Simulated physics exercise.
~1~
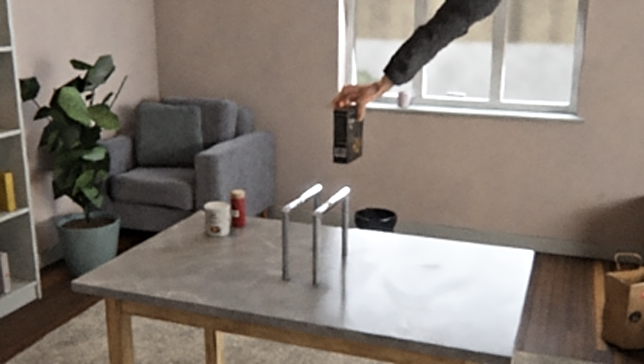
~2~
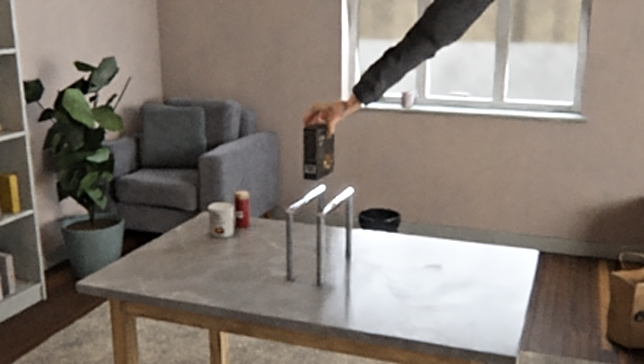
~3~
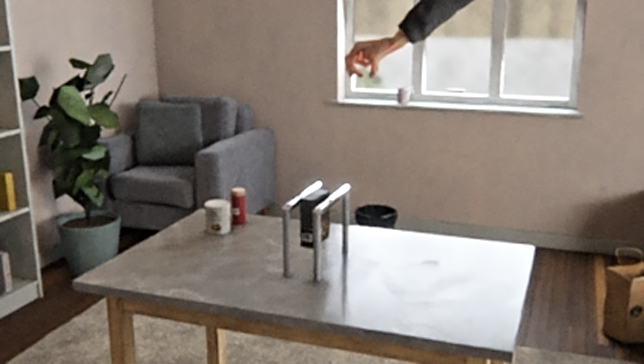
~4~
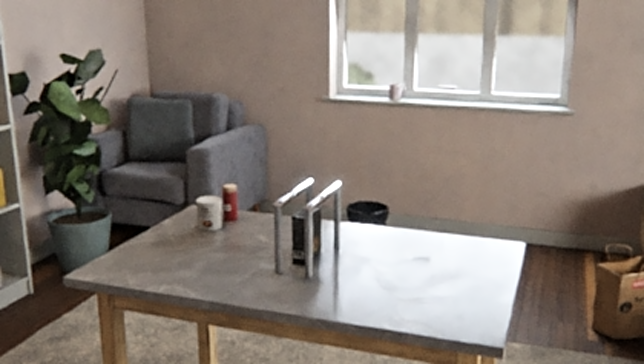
Hand lowering a black packet over two metal supports on a table and releasing it, the packet dropping down between them.
